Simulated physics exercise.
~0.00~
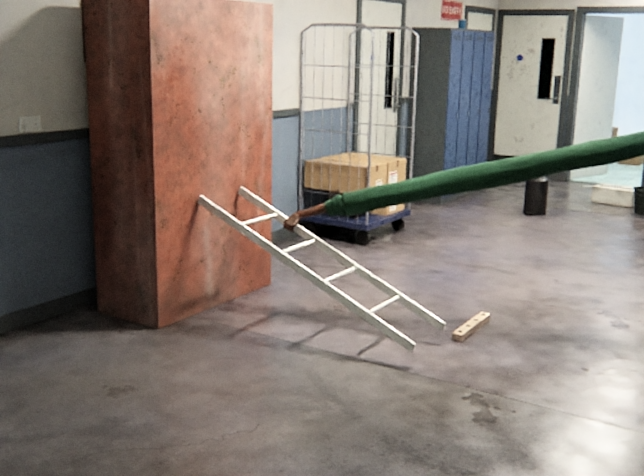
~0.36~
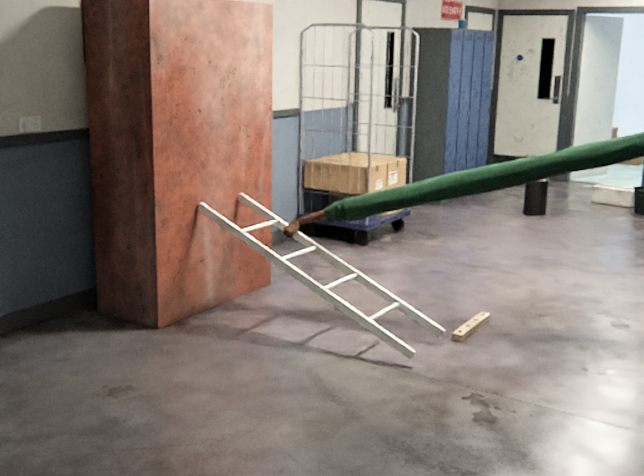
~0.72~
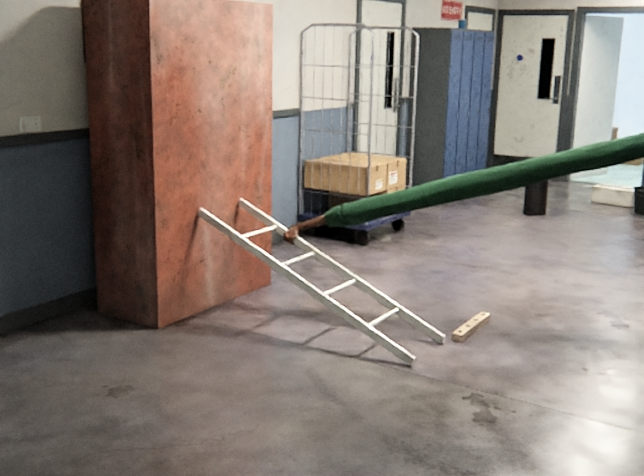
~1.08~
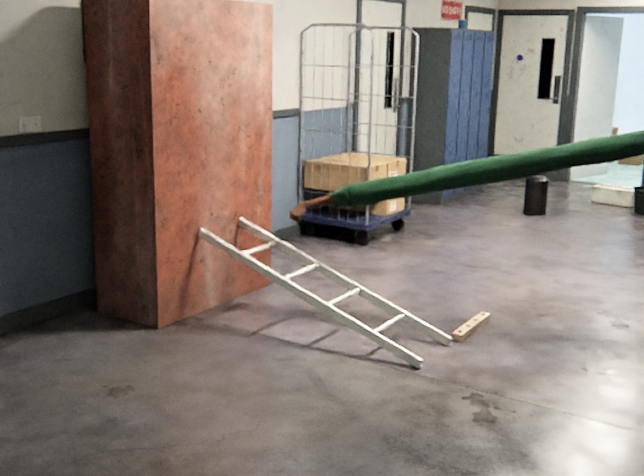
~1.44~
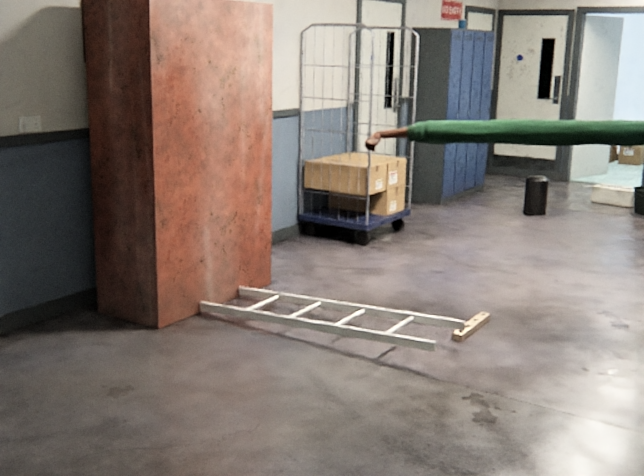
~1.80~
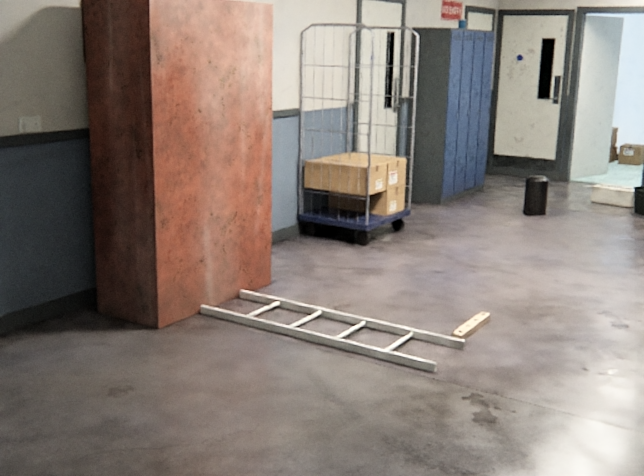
The clip opens in a hallway with a white, ladder-like rack leaning at a low slant against a tall reddish cupboard, while a green-sleeved arm reaches in from the right and holds it. A small wooden batten lies on the floor near the rack's feet. The hand stays on the rack as it settles very slightly, then lets go and draws back to the right. Left alone, the rack slides out at its feet and its top drops down the cupboard's side. It ends lying flat on the floor between the cupboard and the batten, with the arm gone.
